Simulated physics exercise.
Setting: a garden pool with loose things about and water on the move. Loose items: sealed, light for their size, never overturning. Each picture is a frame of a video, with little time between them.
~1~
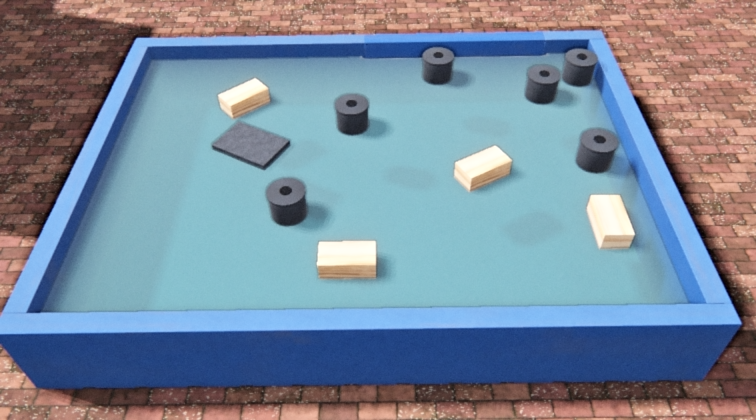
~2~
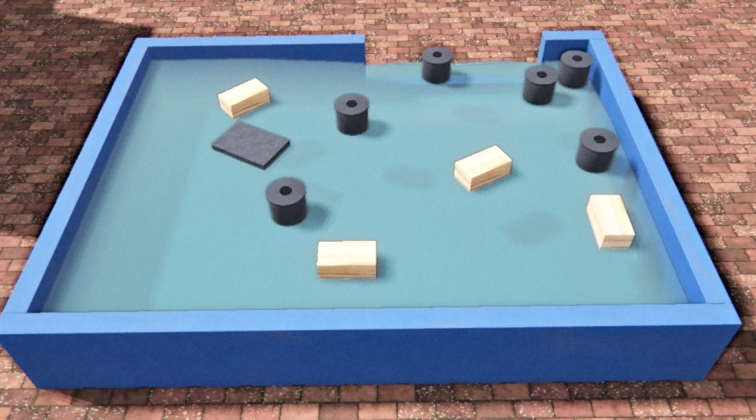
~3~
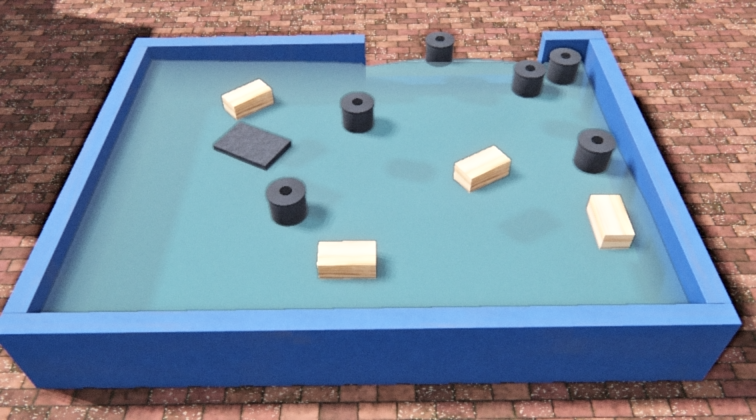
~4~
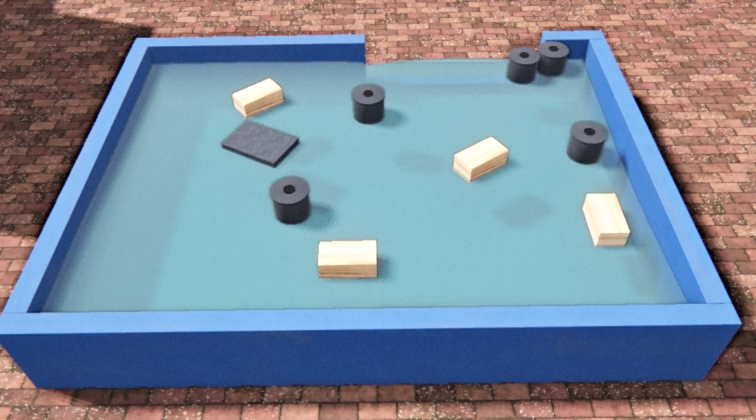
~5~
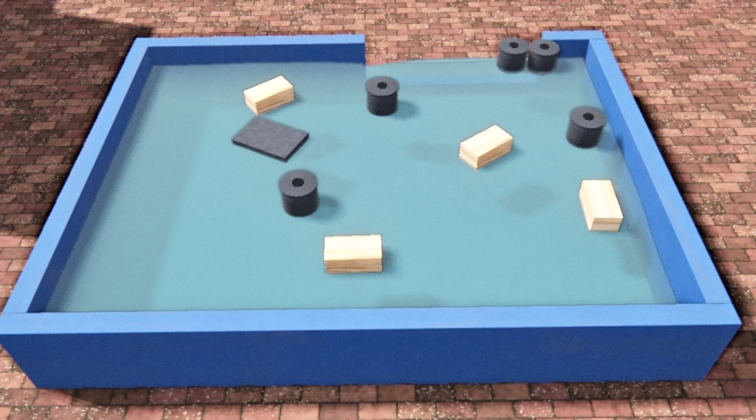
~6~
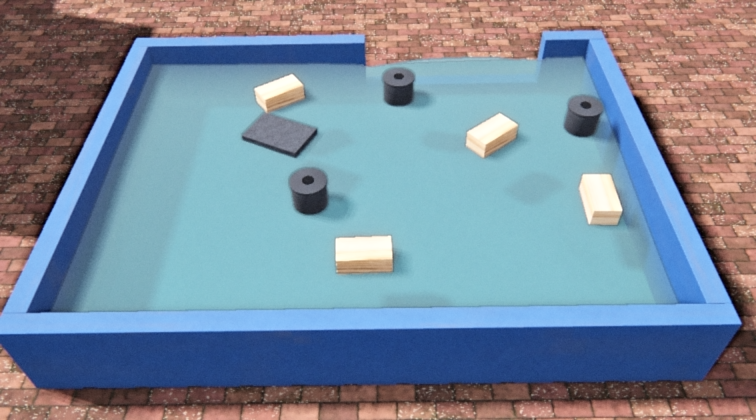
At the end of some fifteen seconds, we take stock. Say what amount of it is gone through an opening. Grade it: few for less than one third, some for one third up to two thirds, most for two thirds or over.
Grade: Most.
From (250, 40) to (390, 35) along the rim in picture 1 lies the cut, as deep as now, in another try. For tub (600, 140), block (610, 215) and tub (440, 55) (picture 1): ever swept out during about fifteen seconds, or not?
For the three items in order: Contained, contained, escaped.
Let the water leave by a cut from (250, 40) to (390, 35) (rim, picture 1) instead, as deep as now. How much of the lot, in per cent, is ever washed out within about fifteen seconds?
Roughly 50 in a hundred.
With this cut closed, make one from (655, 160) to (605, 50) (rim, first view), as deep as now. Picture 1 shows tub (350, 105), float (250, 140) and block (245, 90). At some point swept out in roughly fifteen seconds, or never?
First lost, second trapped, third trapped.
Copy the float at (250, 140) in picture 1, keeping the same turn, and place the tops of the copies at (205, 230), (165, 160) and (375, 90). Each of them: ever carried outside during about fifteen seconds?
Outcome for each, listed in order: Does not leave, does not leave, leaves.
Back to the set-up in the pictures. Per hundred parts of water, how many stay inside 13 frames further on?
It comes to about 62 parts in a hundred.
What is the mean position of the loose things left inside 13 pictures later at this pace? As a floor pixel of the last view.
Somewhere near (436, 192) in the last view.
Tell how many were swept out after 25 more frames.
The number I arrive at is 8.
A moment on, 3 of 11 are out; 8 afloat.
Next, 7 of 11 are out; 4 afloat.
Later, 8 of 11 are out; 3 afloat.
In the end, 8 of 11 are out; 3 afloat.
